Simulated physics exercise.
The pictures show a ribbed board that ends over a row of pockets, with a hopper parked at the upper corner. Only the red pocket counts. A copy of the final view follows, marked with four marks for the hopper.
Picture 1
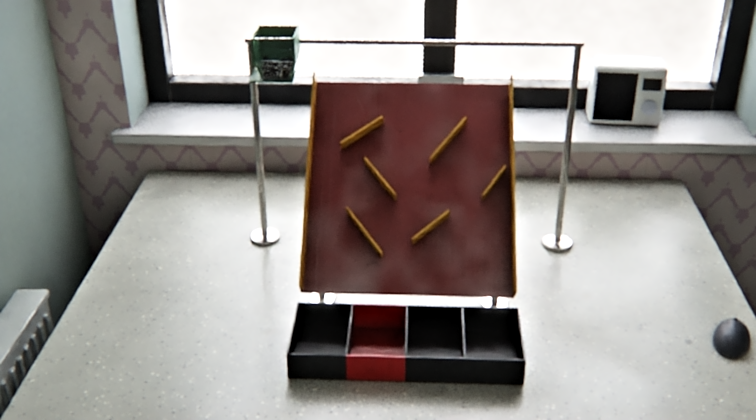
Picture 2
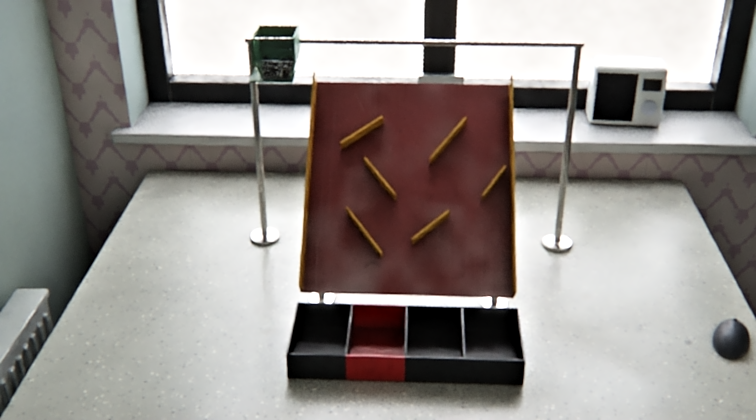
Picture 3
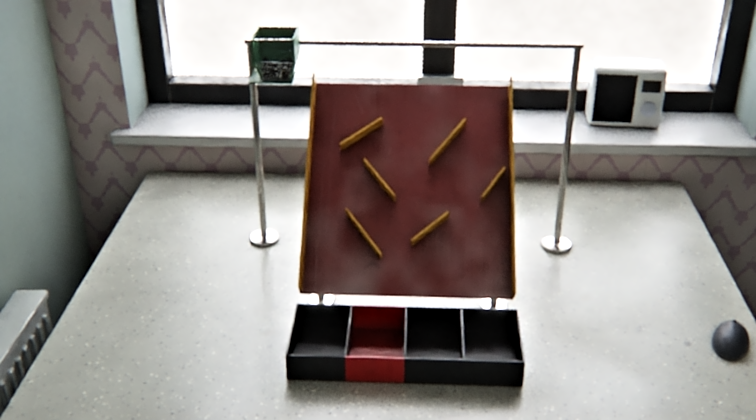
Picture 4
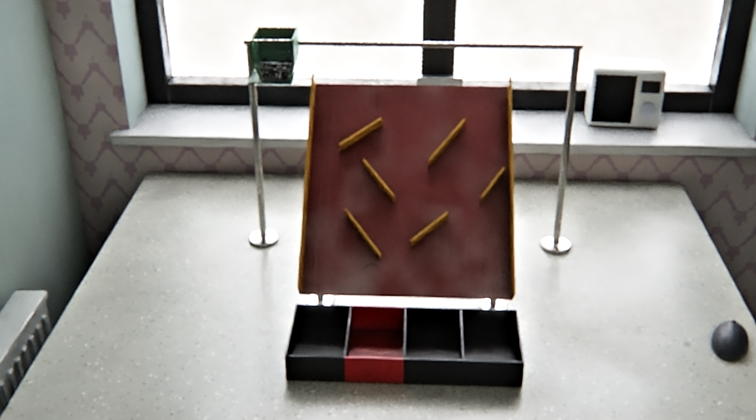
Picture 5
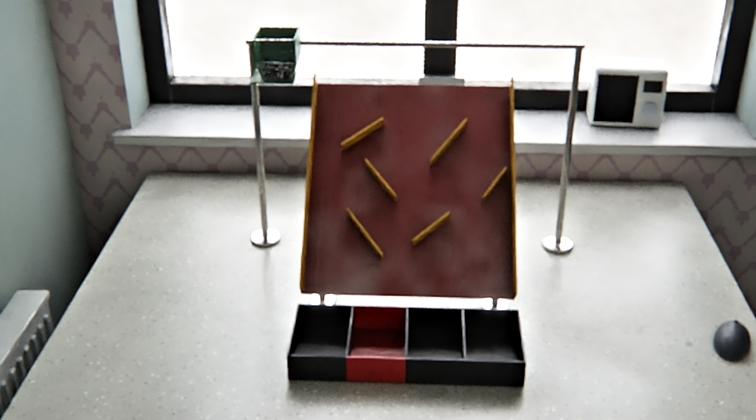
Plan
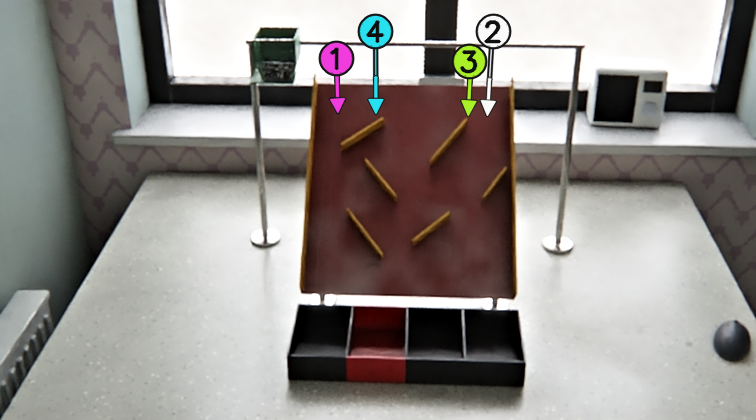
A pale speckled tabletop stands before a bright, dark-framed window, seen from the front and slightly above. A sloped dark red board with yellow edges and six yellow ribs rises above four pockets, the second from left red and the others black, while a green hopper with dark contents sits at the upper left on a metal frame. Nothing visibly moves except the view, which shifts very slightly.
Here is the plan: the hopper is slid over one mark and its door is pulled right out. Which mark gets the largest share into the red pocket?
I would pick mark 3.
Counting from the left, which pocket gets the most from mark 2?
The third from the left.
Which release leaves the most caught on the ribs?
Mark 4.
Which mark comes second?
Mark 4.
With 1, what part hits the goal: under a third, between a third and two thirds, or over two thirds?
Mark 1 gives under a third.
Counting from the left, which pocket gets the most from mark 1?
It is the first one.
On the marked copy, mark 1 meets the board at (337, 107); mark 2 meets the board at (487, 110); mark 3 meets the board at (468, 109); mark 4 meets the board at (375, 108).
Choosing 1, none in the red pocket, nearly all in other pockets, a small part held on the board.
Choosing 2, a stray few in the red pocket, nearly all in other pockets, a small part held on the board.
Choosing 3, about half in the red pocket, about half in other pockets.
Choosing 4, about a quarter in the red pocket, about half in other pockets, about a quarter held on the board.
